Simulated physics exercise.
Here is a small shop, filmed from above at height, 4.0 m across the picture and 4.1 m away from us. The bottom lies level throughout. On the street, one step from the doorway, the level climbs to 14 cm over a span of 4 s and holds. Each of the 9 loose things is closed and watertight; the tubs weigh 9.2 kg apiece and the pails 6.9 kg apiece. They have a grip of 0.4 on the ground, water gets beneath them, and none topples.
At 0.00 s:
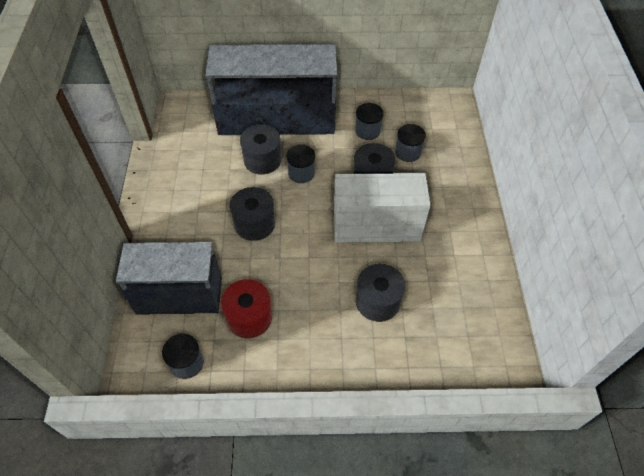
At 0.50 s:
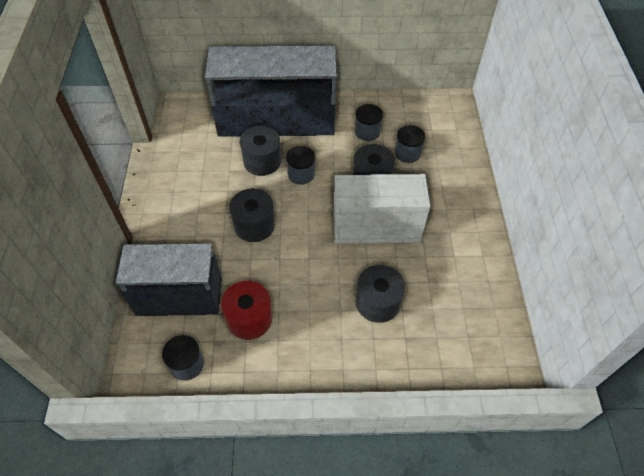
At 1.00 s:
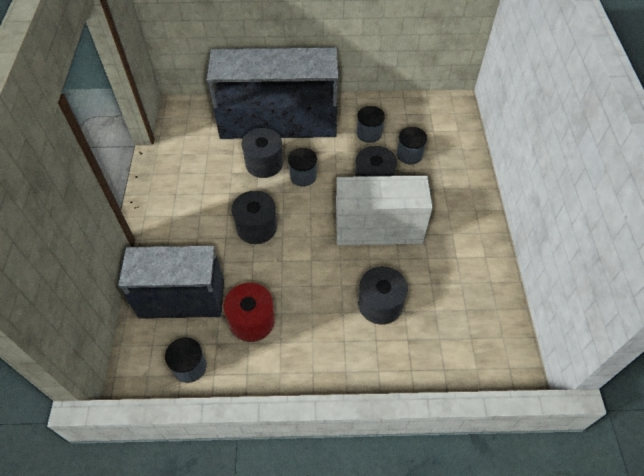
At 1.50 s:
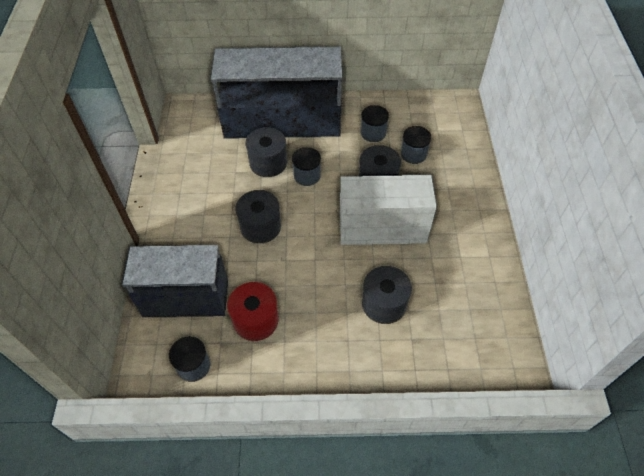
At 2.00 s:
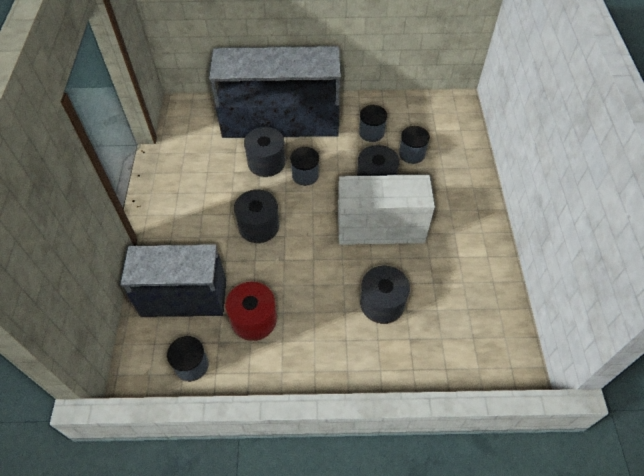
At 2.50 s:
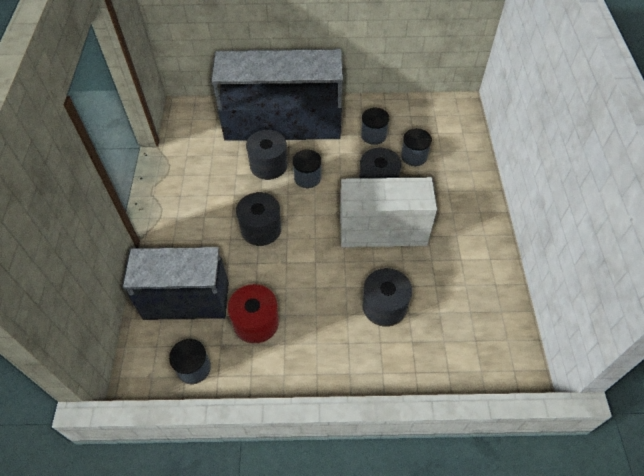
Small tiled shop seen from above, water spreading over the ground outside and just edging through the doorway, tubs and blocks staying still.
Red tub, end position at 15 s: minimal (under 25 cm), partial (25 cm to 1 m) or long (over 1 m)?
It's set to keep to its spot.
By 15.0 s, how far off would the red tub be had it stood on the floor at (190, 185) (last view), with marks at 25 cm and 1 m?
Looks like it is swept a long way.
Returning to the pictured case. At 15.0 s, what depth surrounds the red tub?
Roughly 5 cm deep.
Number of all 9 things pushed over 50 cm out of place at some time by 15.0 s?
6.
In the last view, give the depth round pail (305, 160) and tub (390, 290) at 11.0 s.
First about 7 cm, second about 5 cm.
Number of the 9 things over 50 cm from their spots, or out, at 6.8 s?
3.
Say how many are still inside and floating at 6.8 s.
I'd say 1 of them.
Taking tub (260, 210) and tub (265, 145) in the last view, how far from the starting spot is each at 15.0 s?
They sit 200 cm and 200 cm away, in the order given.
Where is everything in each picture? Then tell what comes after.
The red tub at (246, 301), on the bottom; water covers 0.0 m2; 0 of 9 have shifted, in the first picture.
The red tub at (246, 302) rests on the ground; 0.0 m2 under water; 0 of 9 have shifted, in the second picture.
The red tub at (248, 304) rests on the ground; water covers 0.0 m2; 0 of 9 have shifted, in the third picture.
The red tub at (252, 303) rests on the ground; 0.0 m2 under water; 0 of 9 have shifted, in the fourth picture.
The red tub at (250, 303), on the bottom; water covers 0.0 m2; 0 of 9 have shifted, in the fifth picture.
The red tub at (252, 306), on the bottom; water covers 0.1 m2; 0 of 9 have shifted, in the sixth picture.
After 3.5 s the red tub is near (252, 306), 0.0 m from its start, aground; 0 afloat.
After 6.8 s the red tub is near (252, 306), 0.0 m from its start, aground; 1 afloat.
After 11.0 s the red tub is near (252, 306), 0.0 m from its start, aground; 3 afloat.
After 15.0 s the red tub is near (253, 304), 0.0 m from its start, aground; 7 afloat.
